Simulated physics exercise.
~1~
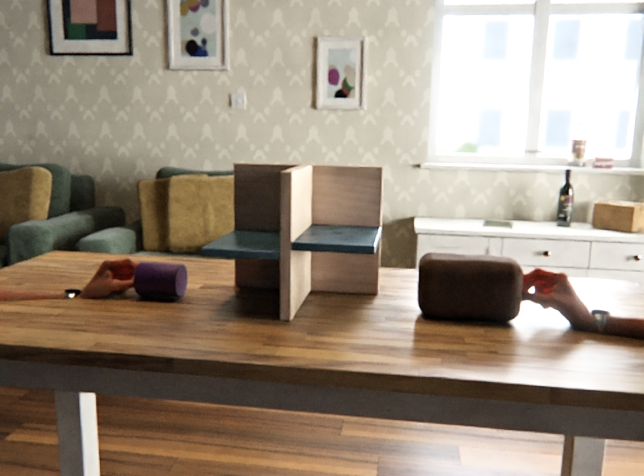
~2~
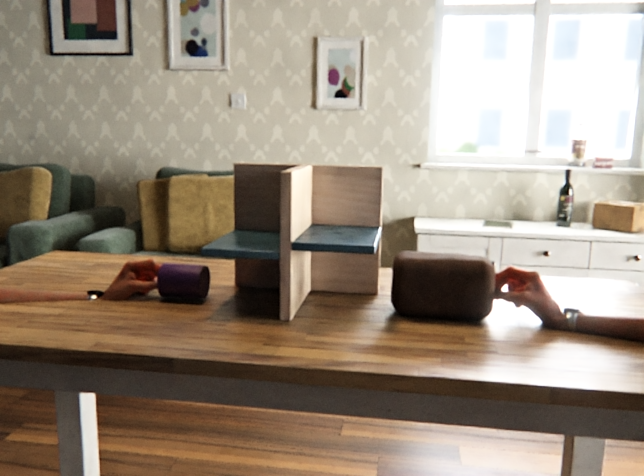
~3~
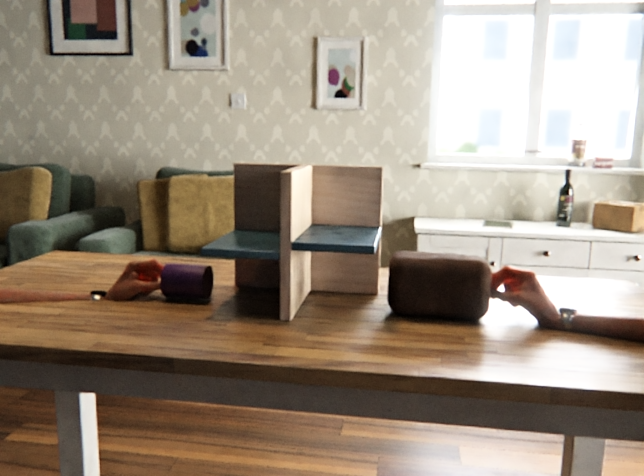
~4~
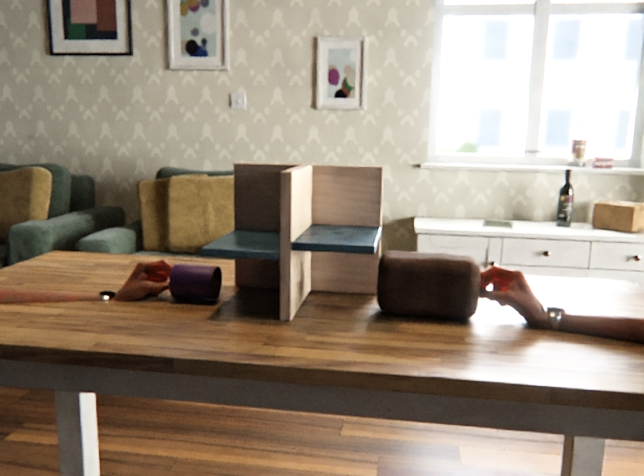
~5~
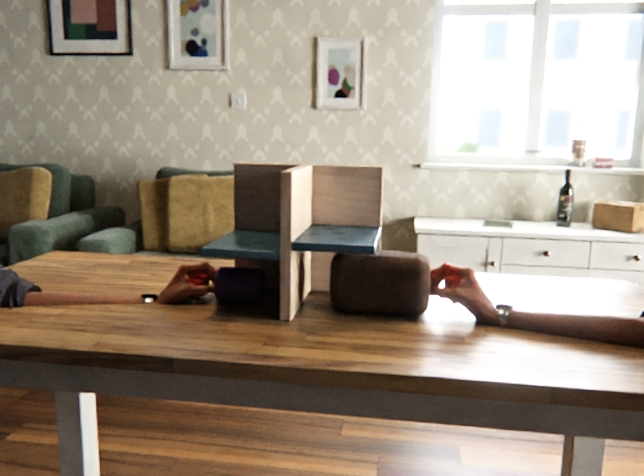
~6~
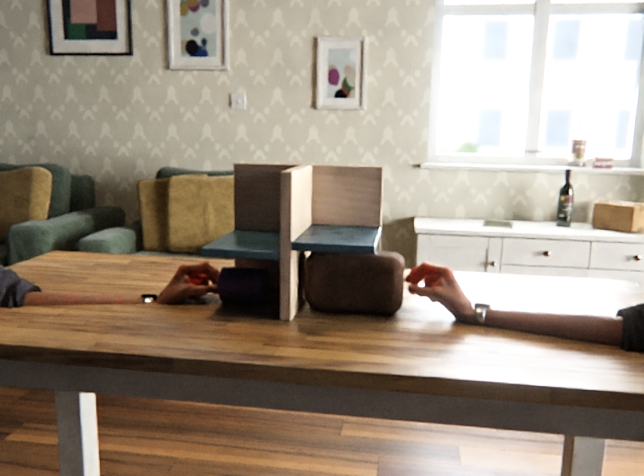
Purple cylinder and brown loaf being pushed by two hands from opposite sides, sliding in under the blue shelves of a wooden divider.
